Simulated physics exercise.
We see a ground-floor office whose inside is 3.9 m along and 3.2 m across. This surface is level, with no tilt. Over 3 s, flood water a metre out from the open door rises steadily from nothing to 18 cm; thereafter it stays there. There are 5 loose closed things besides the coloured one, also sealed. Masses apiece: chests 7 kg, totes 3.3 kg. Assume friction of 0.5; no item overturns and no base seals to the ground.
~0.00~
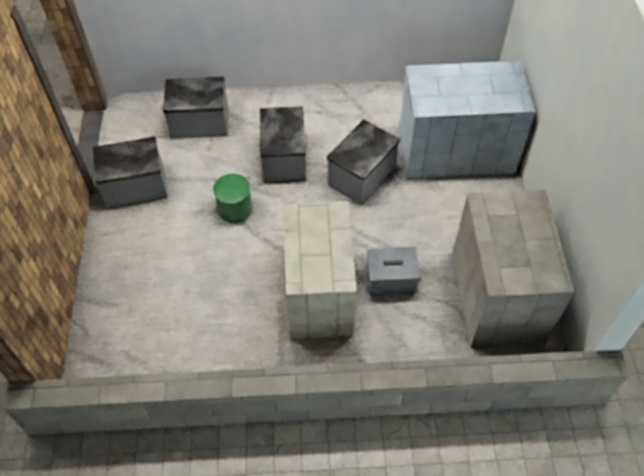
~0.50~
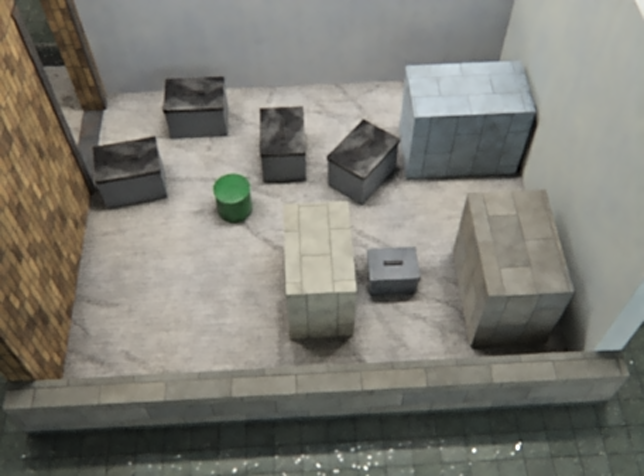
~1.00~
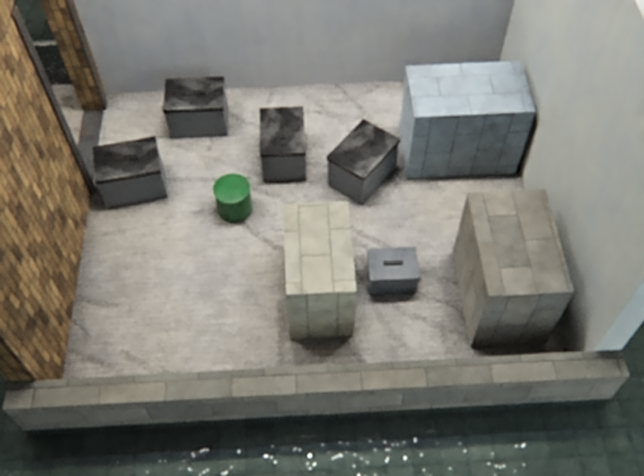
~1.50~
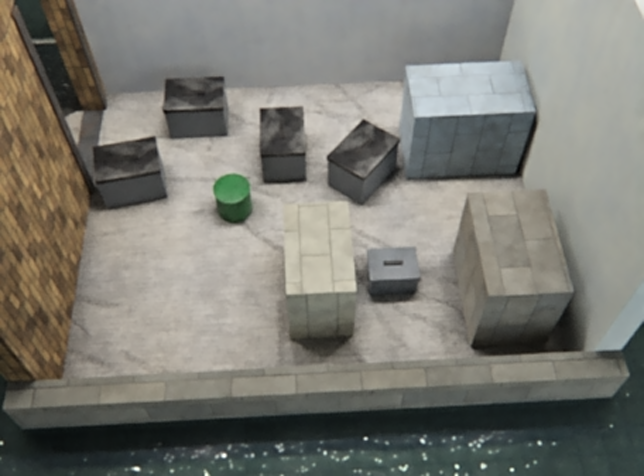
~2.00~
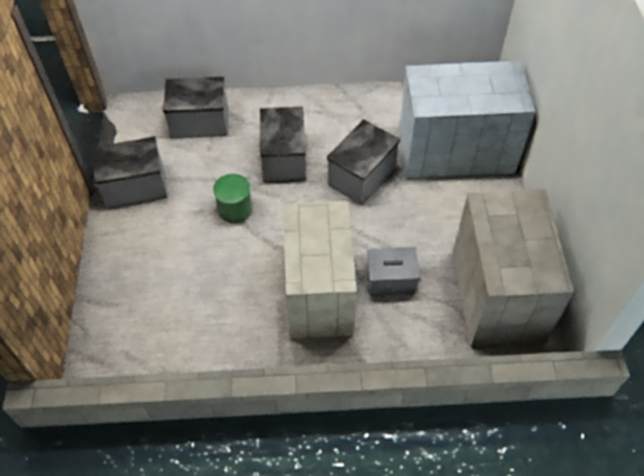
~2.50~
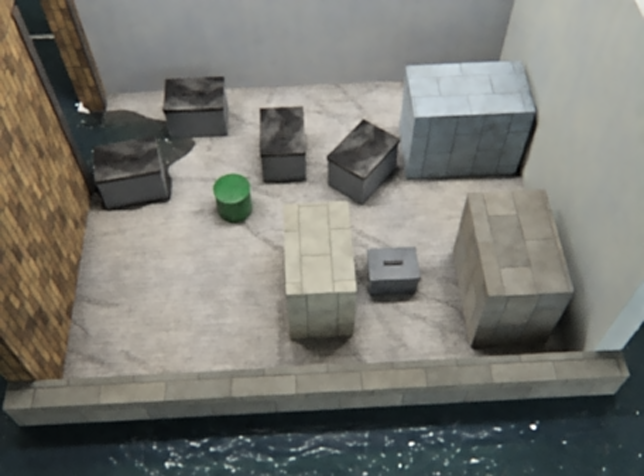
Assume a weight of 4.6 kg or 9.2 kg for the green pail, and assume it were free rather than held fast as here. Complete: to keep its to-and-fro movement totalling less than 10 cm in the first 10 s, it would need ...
It would need the heavier mass.
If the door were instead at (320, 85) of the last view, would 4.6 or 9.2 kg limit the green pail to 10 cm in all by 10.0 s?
Under that change the large mass is required.
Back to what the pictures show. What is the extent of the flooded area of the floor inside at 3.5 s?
Roughly 2.5 m2.
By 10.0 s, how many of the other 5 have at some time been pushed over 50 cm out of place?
The answer here is 5.
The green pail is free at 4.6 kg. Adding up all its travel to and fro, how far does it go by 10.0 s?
Total path: Roughly 60 cm.
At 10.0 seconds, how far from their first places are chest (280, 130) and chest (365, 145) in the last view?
In that order: 100 cm, 150 cm.
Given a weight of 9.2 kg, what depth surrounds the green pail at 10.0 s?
About 6 cm.
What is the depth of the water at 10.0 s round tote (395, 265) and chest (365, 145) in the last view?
I'd put it at 11 cm and 10 cm respectively.
After 3.5 s the green pail would be 0 cm from its start with 4.6 kg and 0 cm from its start with 9.2 kg; 1 cm of water round it then.
After 4.5 s the green pail would be 20 cm from its start with 4.6 kg and 0 cm from its start with 9.2 kg; 5 cm of water round it then.
After 7.0 s the green pail would be 52 cm from its start with 4.6 kg and 0 cm from its start with 9.2 kg; 5 cm of water round it then.
After 10.0 s the green pail would be 51 cm from its start with 4.6 kg and 0 cm from its start with 9.2 kg; 6 cm of water round it then.
